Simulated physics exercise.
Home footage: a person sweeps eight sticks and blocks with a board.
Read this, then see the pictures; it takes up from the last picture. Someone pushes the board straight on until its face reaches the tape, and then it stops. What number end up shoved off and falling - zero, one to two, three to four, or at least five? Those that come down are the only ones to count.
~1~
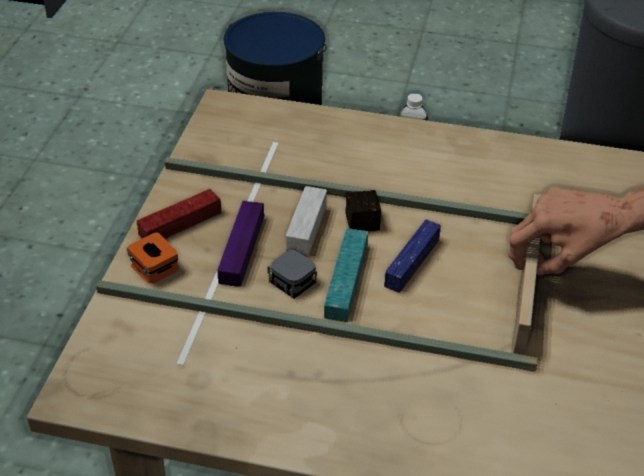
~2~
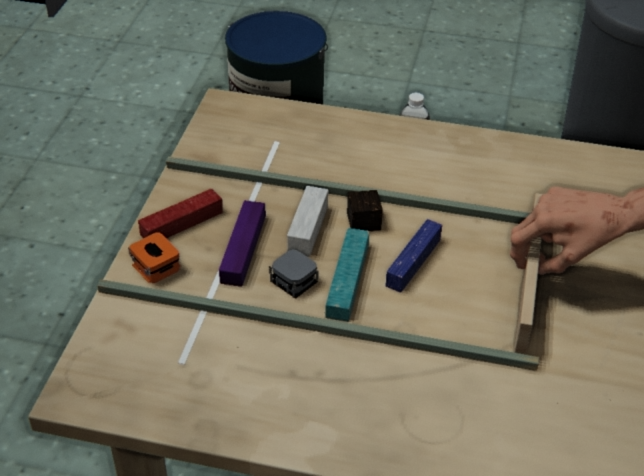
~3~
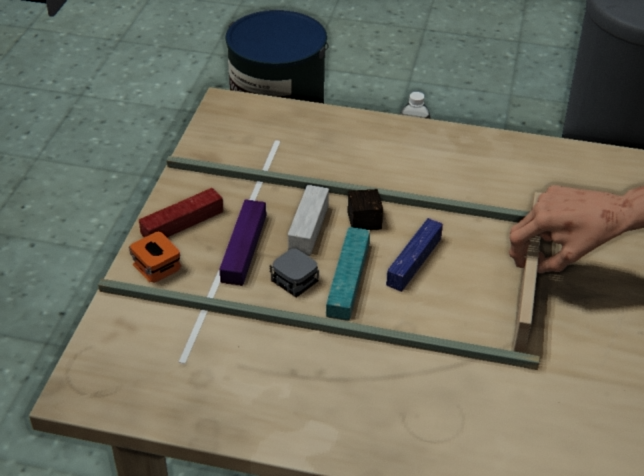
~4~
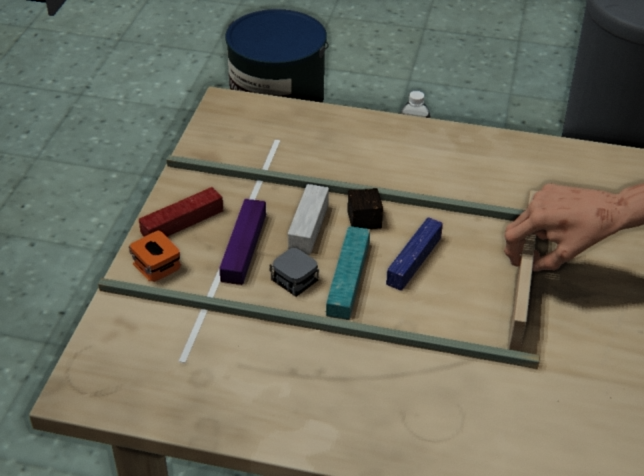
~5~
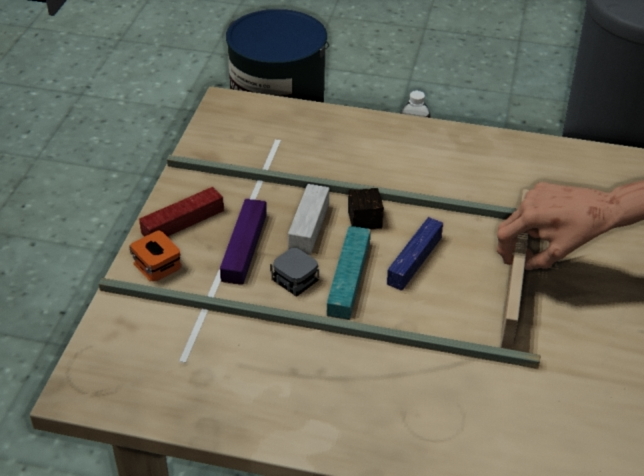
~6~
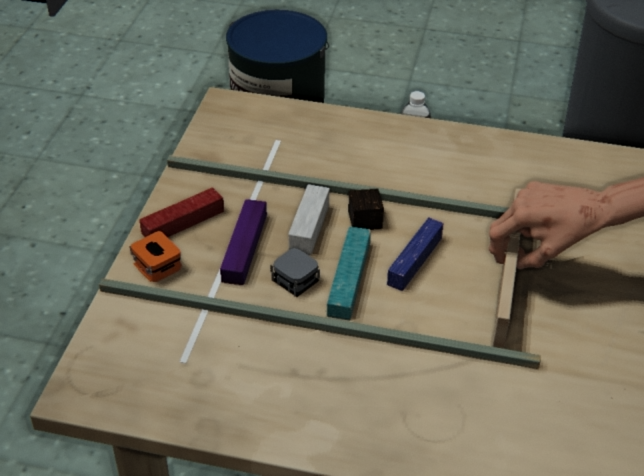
The count is one to two.
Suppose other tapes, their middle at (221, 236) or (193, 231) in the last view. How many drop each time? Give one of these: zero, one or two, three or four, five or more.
For the first tape the count would be just one or two, for the second three or four.
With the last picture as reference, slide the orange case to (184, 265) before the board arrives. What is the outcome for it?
In the end it falls away.
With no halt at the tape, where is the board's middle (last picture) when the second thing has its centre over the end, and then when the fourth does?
I'd put it close to (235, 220) and later close to (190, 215).
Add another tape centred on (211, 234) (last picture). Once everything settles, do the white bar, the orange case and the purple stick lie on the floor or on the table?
OK, so the white bar stays where it is, the orange case comes off, and the purple stick? It comes off.
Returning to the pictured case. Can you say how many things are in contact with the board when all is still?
I count 2 of them.
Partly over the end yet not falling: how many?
My count gives 1.
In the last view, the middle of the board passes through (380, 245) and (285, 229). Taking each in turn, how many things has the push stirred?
At the one place 3, at the other 8.
A little later, none off yet; orange case at rest near (157, 258); red bar at rest near (183, 215); purple stick at rest near (244, 241).
Next, none off yet; orange case at rest near (157, 258); red bar at rest near (183, 215); purple stick shifted a little near (230, 238).
When it is over, the number that fall off is one or two; down, orange case.
